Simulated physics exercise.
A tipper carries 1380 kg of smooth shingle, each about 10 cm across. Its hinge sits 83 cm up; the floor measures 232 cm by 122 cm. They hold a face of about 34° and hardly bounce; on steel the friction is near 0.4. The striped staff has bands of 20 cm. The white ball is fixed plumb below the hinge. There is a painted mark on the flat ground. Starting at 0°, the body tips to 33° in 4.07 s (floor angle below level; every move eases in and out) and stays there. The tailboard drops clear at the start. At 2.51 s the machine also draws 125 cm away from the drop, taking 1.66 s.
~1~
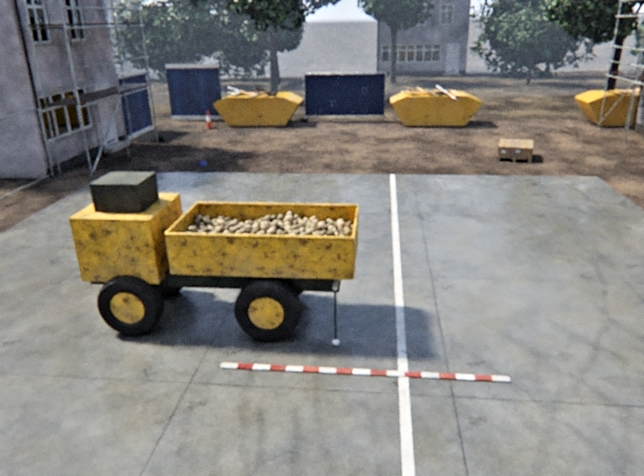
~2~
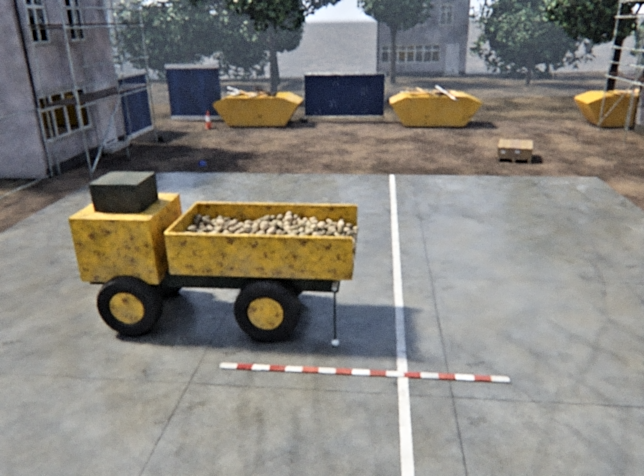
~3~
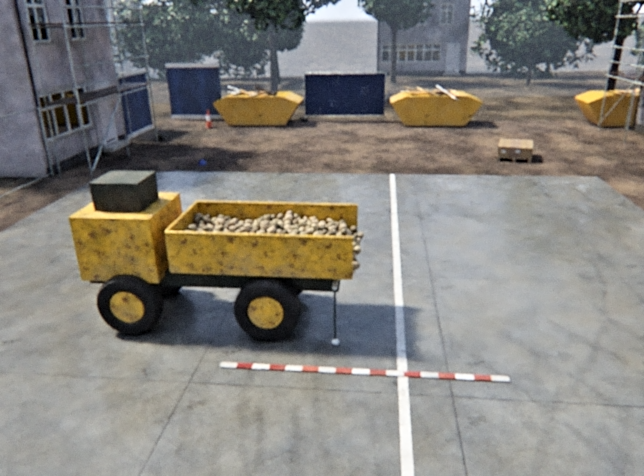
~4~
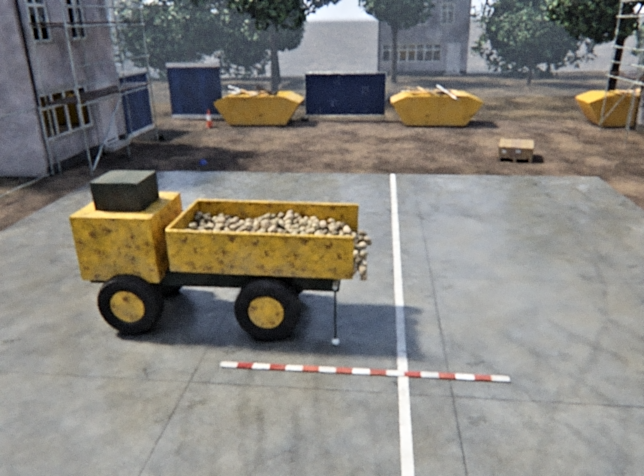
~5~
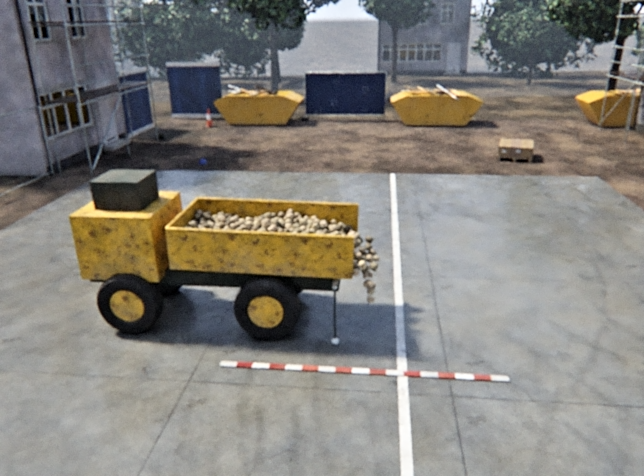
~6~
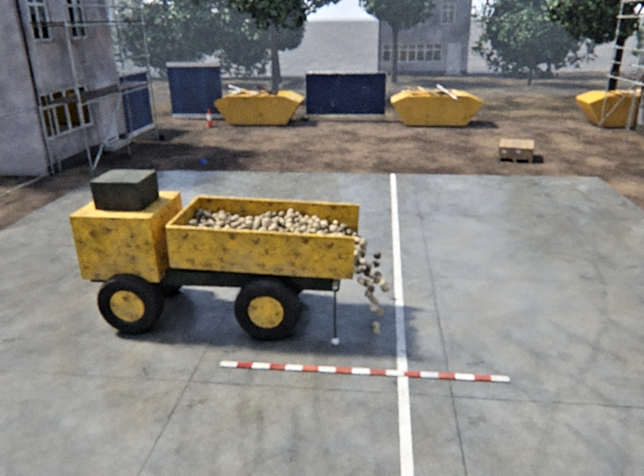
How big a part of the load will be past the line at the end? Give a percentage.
Some 25 per cent of it.
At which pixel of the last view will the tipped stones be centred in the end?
Their middle is at about (368, 312).
A little later the floor is at 28°; 46 % in the body, 41 % short of the line, 14 % past the line; the foremost stones are at (455, 322).
Then the floor is at 33°; 0 % in the body, 76 % short of the line, 24 % past the line; the foremost stones are at (470, 314).
Later still the floor is at 33°; 0 % in the body, 76 % short of the line, 24 % past the line; the foremost stones are at (470, 314).
In the end the floor is at 33°; 0 % in the body, 76 % short of the line, 24 % past the line; the foremost stones are at (470, 314).
